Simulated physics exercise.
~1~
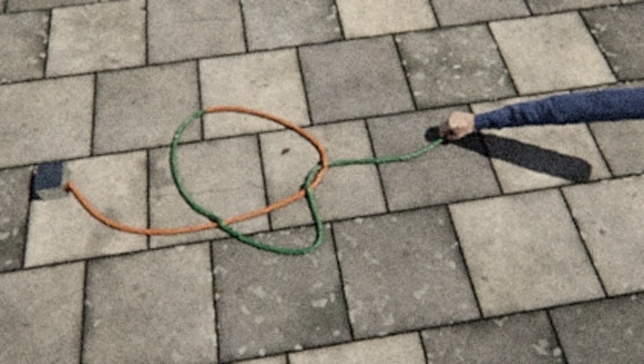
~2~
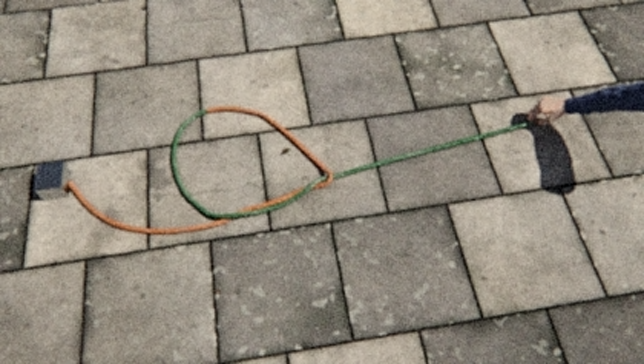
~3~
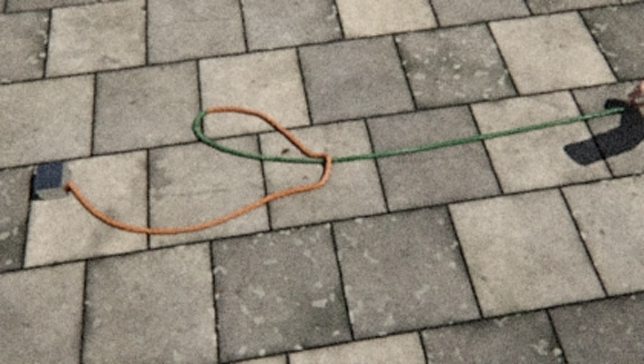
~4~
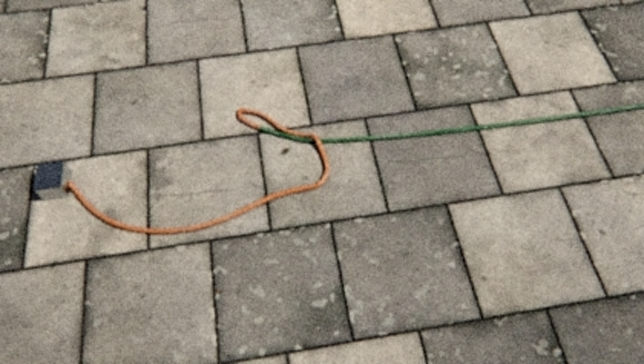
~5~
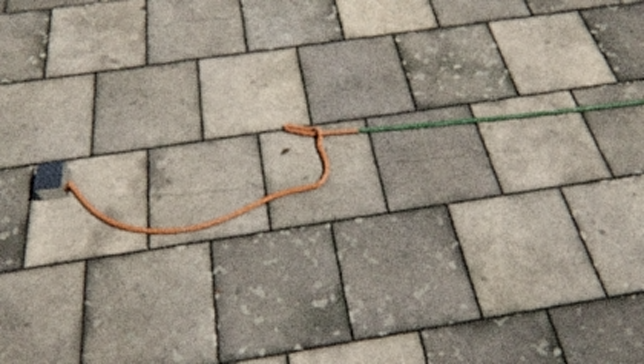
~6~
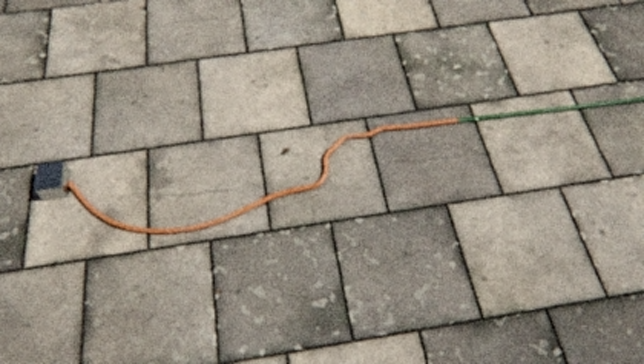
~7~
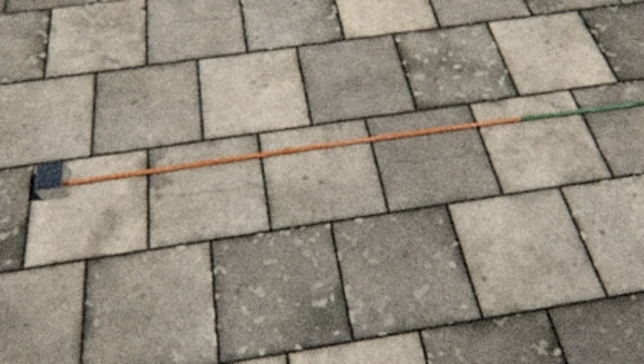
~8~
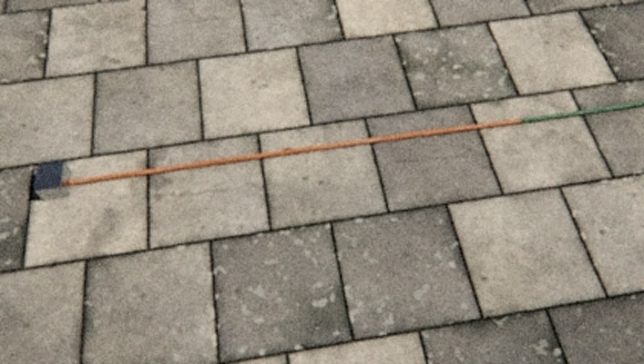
Orange and green rope looped on paving being pulled right by a hand, its loops shrinking and opening until it lies straight.
